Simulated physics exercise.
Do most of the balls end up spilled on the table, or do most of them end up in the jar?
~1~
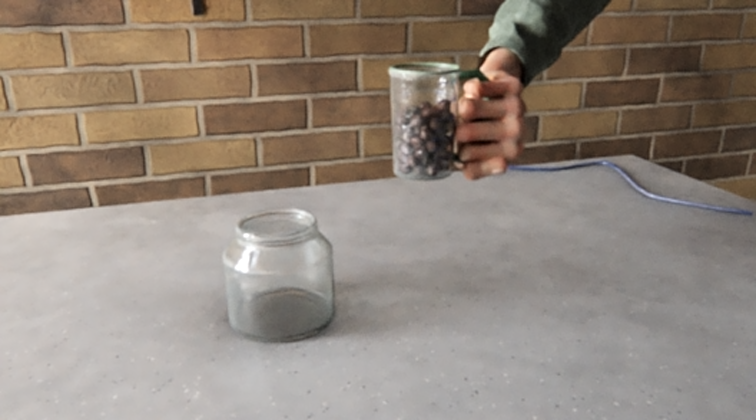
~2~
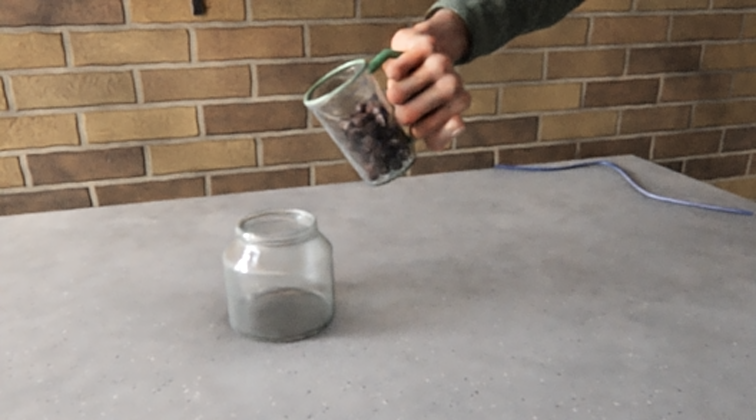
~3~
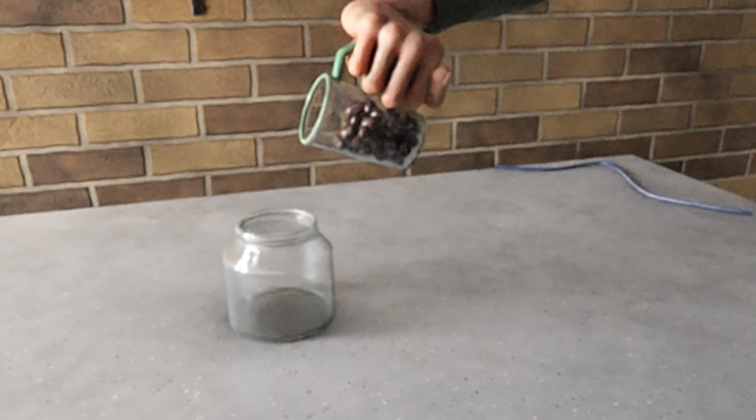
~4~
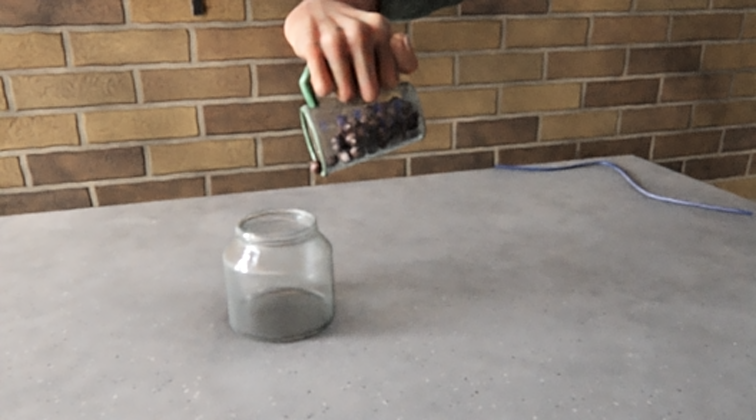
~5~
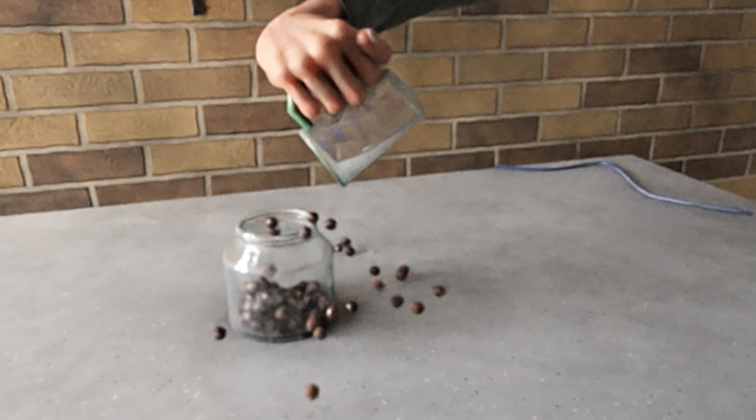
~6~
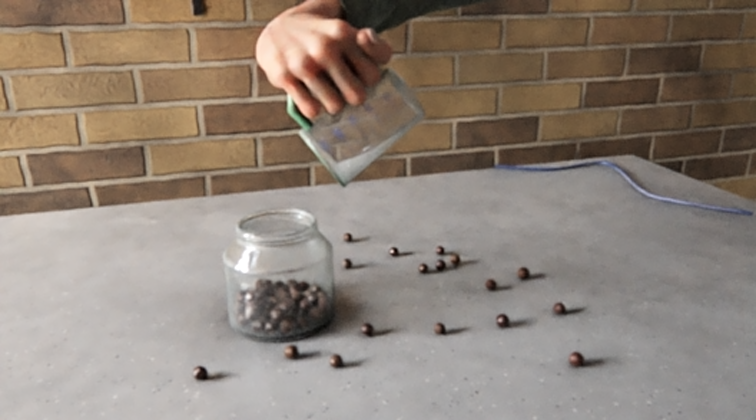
Most of the balls end up in the jar. A smaller part lies scattered on the table, and the cup is left empty.
